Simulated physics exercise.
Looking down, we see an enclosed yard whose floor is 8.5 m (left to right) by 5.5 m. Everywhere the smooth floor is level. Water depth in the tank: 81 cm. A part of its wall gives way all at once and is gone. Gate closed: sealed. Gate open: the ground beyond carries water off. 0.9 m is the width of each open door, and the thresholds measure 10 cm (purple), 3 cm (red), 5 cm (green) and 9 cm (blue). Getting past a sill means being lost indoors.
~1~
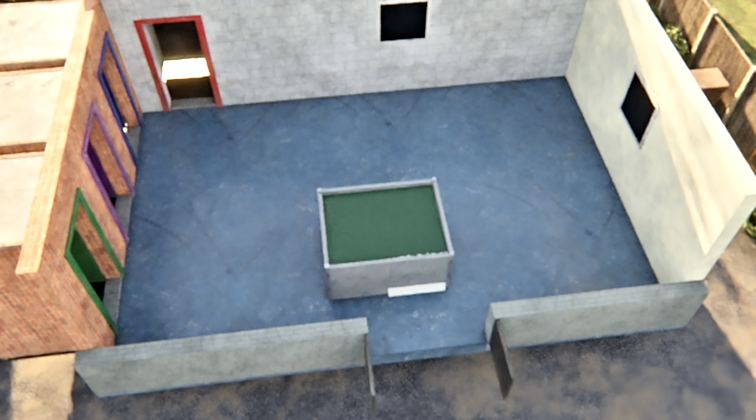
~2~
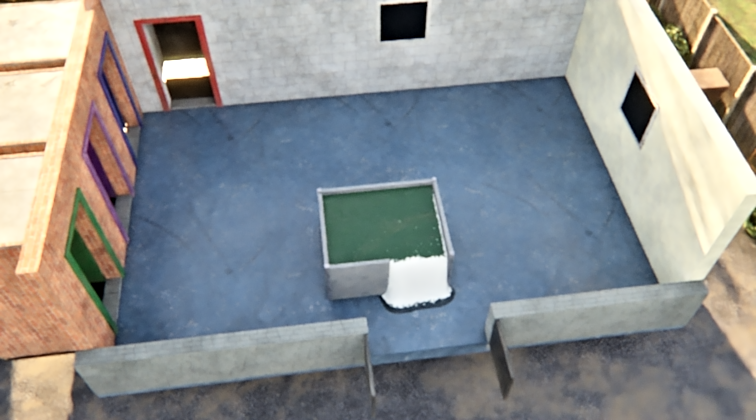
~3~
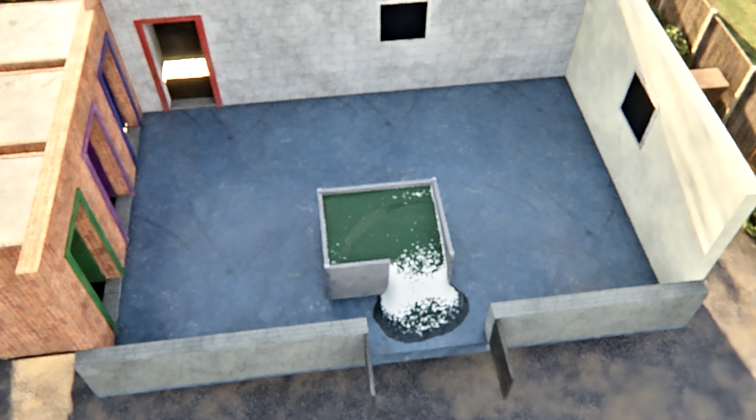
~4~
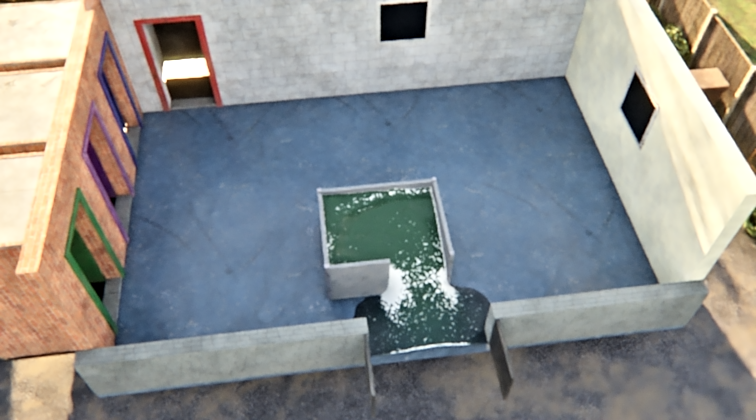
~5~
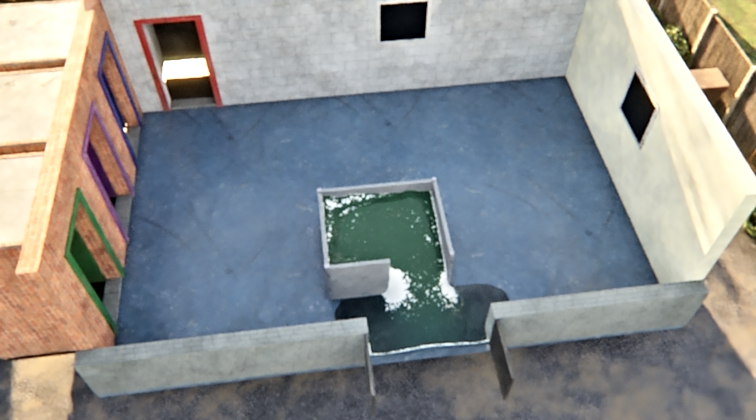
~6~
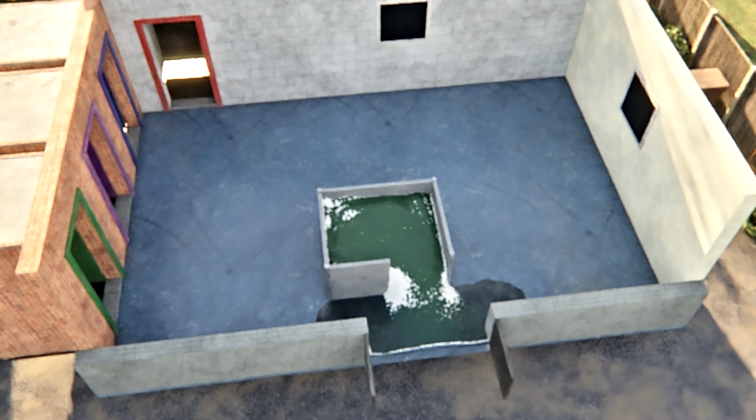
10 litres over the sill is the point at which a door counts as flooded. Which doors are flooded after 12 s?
The purple door remains shy of the limit; the red door remains shy of the limit; the green door remains shy of the limit; the blue door remains shy of the limit.
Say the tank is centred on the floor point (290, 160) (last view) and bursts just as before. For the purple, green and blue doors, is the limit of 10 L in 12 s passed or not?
Measured against that limit, purple comes out short of it, green beyond it and blue short of it.
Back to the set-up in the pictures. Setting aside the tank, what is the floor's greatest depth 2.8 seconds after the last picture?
Depth max: Approx. 19 cm.
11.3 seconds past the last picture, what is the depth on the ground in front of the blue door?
About 0.0 cm.
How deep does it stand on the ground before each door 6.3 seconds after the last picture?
Depths in cm: Purple 0, red 0, green 1, blue 0.
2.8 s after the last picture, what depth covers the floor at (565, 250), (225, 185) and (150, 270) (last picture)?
Spot by spot: Some 1, 0, then 0 cm.
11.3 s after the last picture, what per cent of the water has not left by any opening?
18 %.
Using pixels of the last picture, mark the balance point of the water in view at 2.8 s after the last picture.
I'd put it close to (418, 263).
Then, 0.7 s after the last picture water covers 10 % of the floor and is deepest (38 cm) near (421, 293); purple door not reached, red door not reached, green door not reached, blue door not reached.
Then, 1.5 s after the last picture water covers 10 % of the floor and is deepest (27 cm) near (421, 293); purple door not reached, red door not reached, green door not reached, blue door not reached.
Then, 2.8 s after the last picture water covers 10 % of the floor and is deepest (19 cm) near (421, 293); purple door not reached, red door not reached, green door not reached, blue door not reached.
Then, 6.3 s after the last picture water covers 15 % of the floor and is deepest (9 cm) near (421, 293); purple door not reached, red door not reached, green door 1 cm at the sill, 0 L in, blue door not reached.
Then, 11.3 s after the last picture water covers 10 % of the floor and is deepest (4 cm) near (410, 294); purple door not reached, red door not reached, green door 0 cm at the sill, 0 L in, blue door not reached.
